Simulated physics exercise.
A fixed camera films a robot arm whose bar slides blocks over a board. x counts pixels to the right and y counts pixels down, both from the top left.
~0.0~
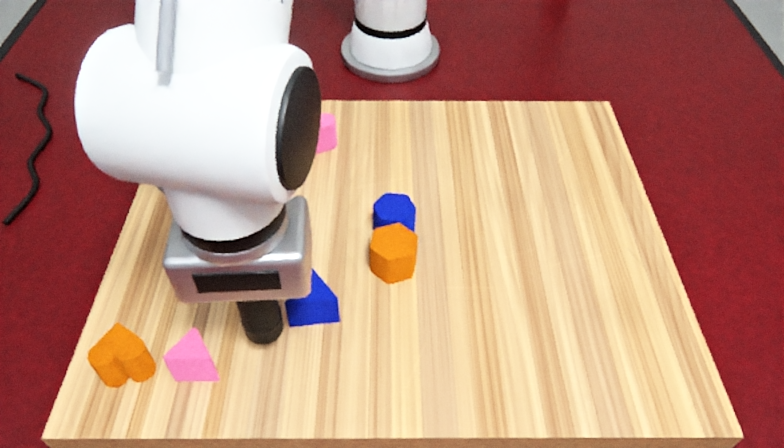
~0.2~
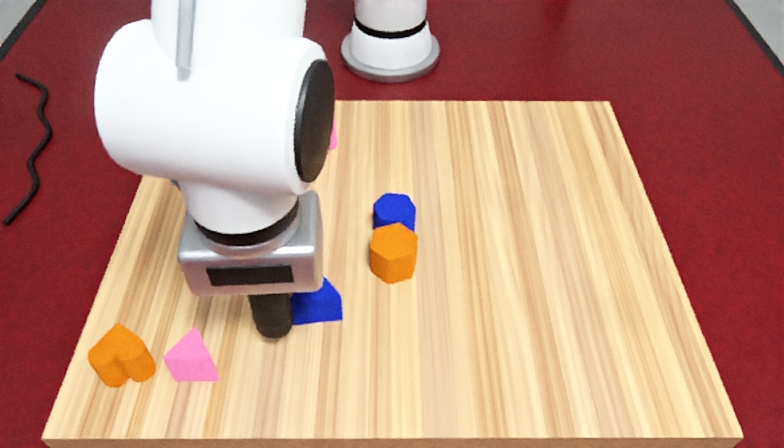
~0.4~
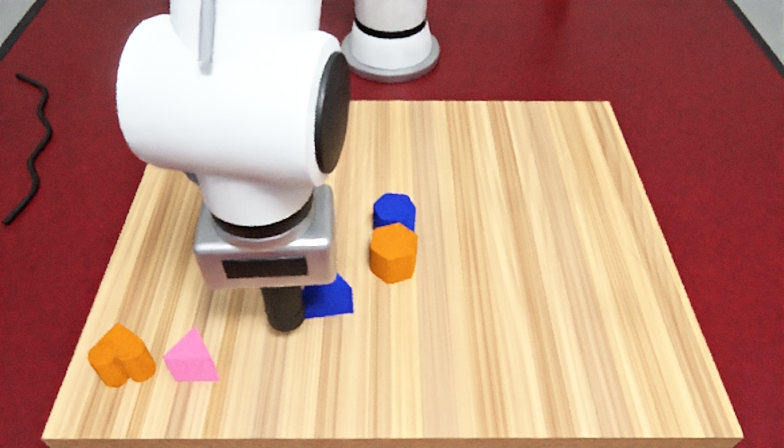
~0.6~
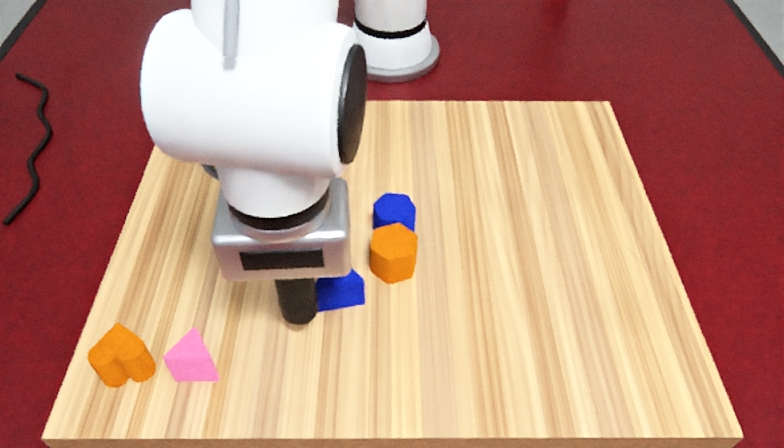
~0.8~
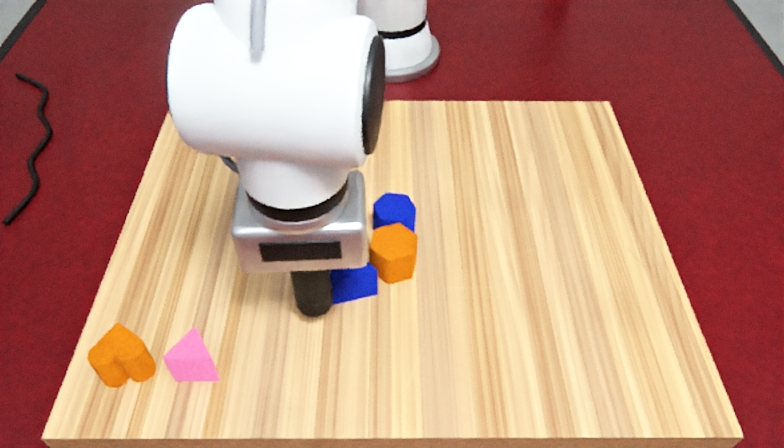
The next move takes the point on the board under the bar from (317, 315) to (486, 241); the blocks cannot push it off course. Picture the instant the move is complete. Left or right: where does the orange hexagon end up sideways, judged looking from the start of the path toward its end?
Seen from start to end, it moves left.
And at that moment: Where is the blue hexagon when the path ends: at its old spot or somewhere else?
Shifted.
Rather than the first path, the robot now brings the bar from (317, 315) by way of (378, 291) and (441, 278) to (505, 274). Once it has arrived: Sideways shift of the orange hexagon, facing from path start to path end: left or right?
Answer: Left.
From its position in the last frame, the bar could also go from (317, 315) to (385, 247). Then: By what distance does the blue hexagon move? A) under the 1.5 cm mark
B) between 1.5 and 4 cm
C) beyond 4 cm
B: Between 1.5 and 4 cm.
The first path, step by step. One third of the way, bar at (378, 276); blue triangle at (407, 237); orange hexagon at (436, 219); blue hexagon at (399, 199), turned 40° anticlockwise.
Two thirds of the way, bar at (435, 252); blue triangle at (453, 212), turned 30° anticlockwise; orange hexagon at (470, 189), turned 30° anticlockwise; blue hexagon at (400, 198), turned 40° anticlockwise.
At the end, bar at (489, 229); blue triangle at (488, 191), turned 70° anticlockwise; orange hexagon at (478, 167), turned 70° anticlockwise; blue hexagon at (400, 198), turned 40° anticlockwise.
